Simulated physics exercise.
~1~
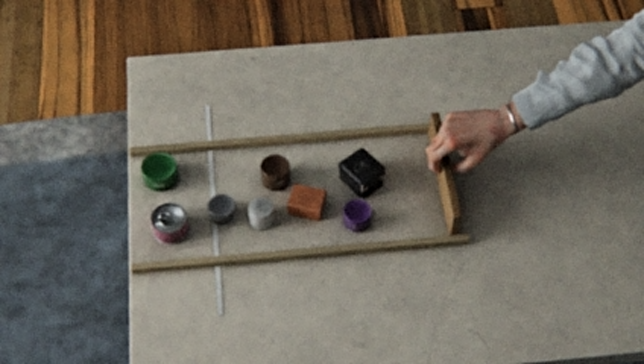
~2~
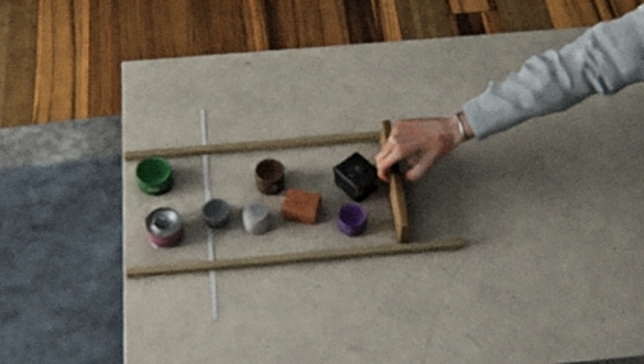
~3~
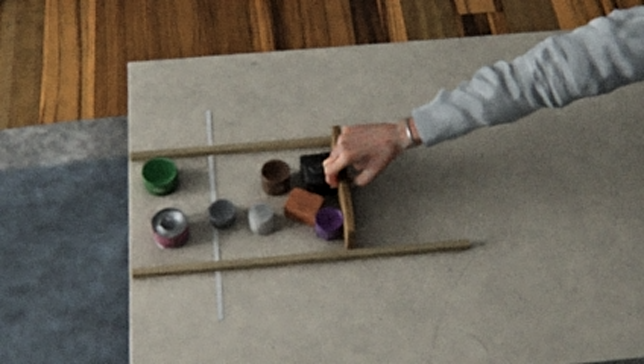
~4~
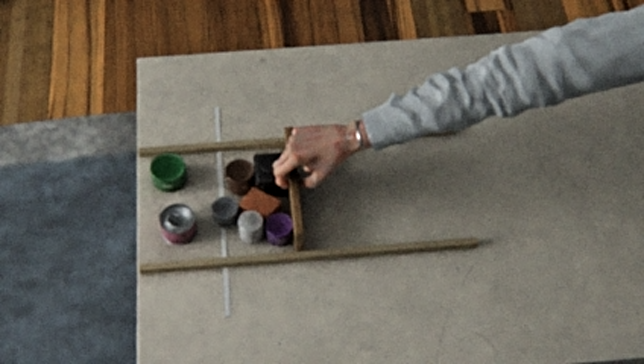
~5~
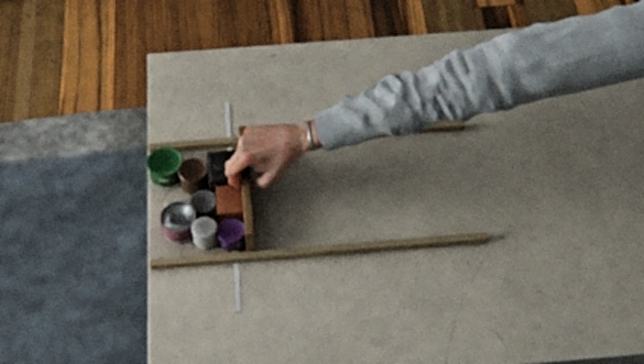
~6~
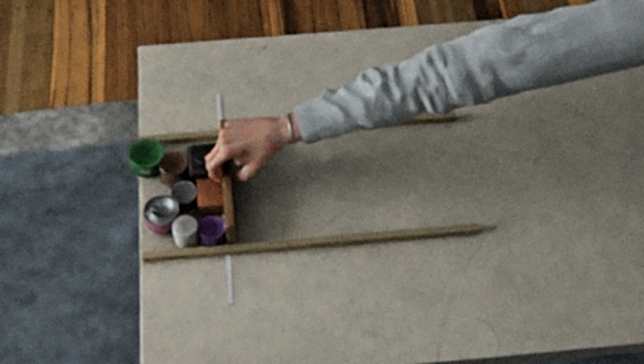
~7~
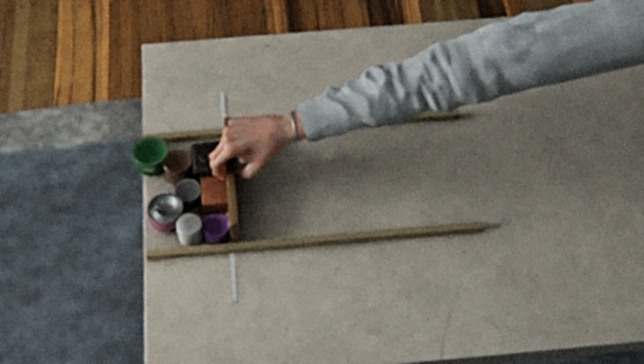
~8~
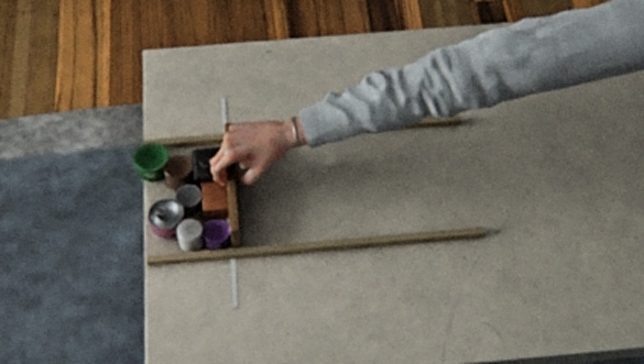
A hand slid a wooden board left between two rails, sweeping a black case, an orange block and several small tubs and tins into a tight cluster at the table's edge, where it stopped with the green tub jutting over but nothing fallen.
